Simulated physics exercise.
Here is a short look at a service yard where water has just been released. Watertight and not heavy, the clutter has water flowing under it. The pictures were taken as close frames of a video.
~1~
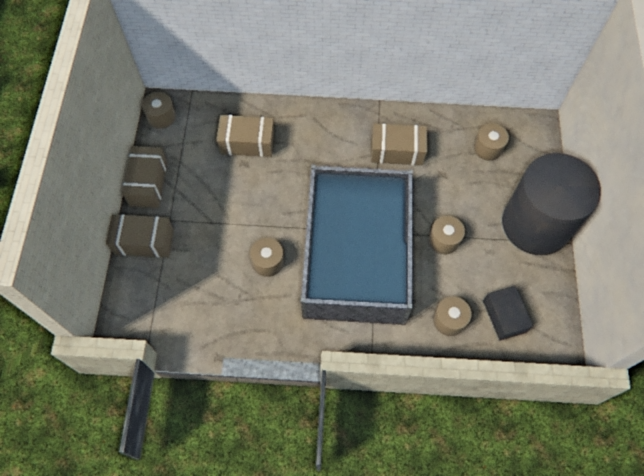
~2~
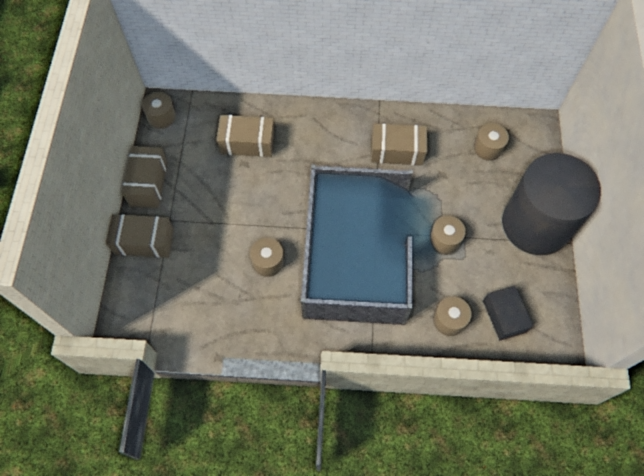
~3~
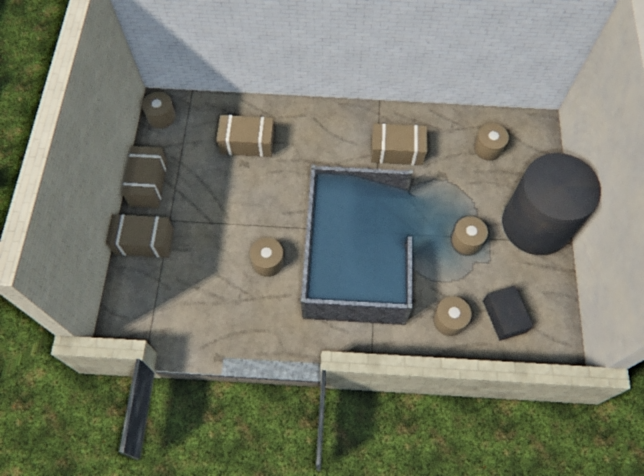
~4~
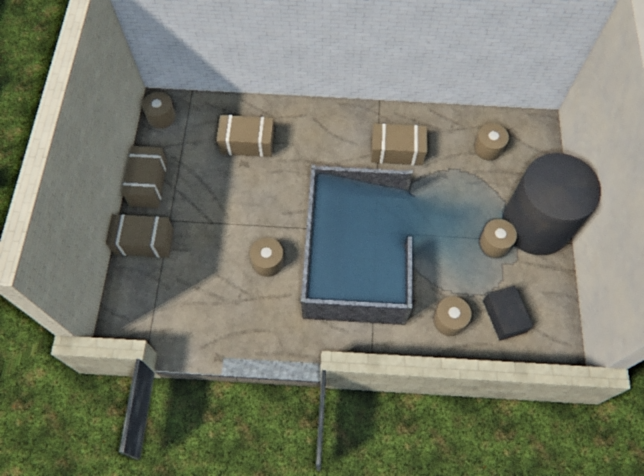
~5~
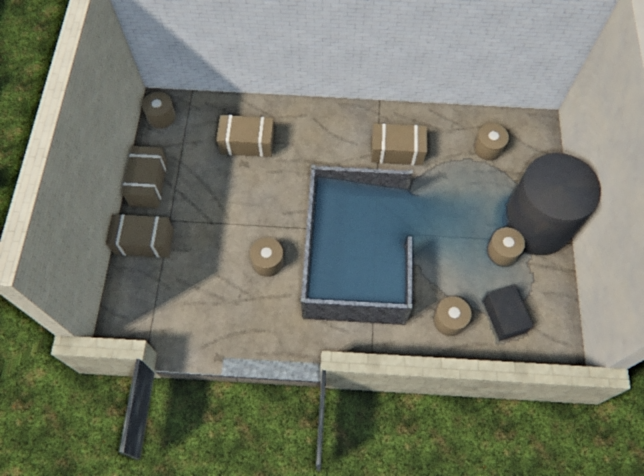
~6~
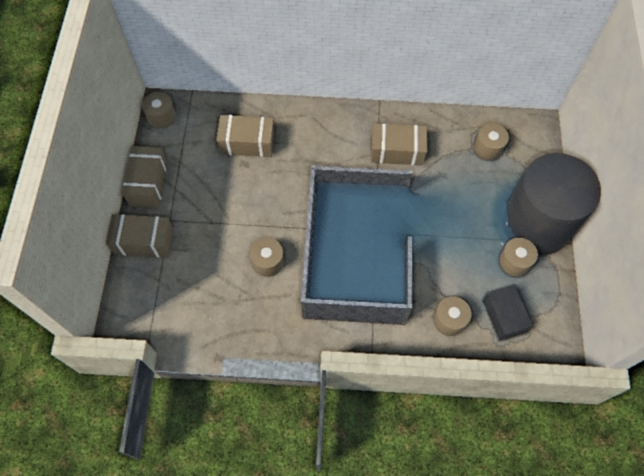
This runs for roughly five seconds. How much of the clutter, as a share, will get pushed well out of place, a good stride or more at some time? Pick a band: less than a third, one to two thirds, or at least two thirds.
The fraction is one to two thirds of them.
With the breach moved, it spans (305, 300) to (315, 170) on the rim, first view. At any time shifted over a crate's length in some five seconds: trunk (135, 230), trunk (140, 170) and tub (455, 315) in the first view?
Well, in order they come out as over the mark, over the mark and below the mark.
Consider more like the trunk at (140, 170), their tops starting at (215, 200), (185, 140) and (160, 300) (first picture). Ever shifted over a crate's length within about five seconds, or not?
Copy one: Barely shifts; copy two: Barely shifts; copy three: Barely shifts.
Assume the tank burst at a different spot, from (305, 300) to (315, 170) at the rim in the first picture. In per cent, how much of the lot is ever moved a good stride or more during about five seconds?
Estimate: Some 50 per cent.
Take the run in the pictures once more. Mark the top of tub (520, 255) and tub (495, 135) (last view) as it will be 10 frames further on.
About (521, 349), then about (532, 109).
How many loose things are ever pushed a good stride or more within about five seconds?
Number: 4.
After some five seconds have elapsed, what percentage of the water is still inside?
About 100 percent.
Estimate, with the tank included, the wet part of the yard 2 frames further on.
Wet share: Around 30 %.
A moment on, 1 of 10 are well off their spots; 1 afloat.
Next, 3 of 10 are well off their spots; 2 afloat.
Later, 4 of 10 are well off their spots; 4 afloat.
In the end, 4 of 10 are well off their spots, and 4 have been at some point; 4 afloat.
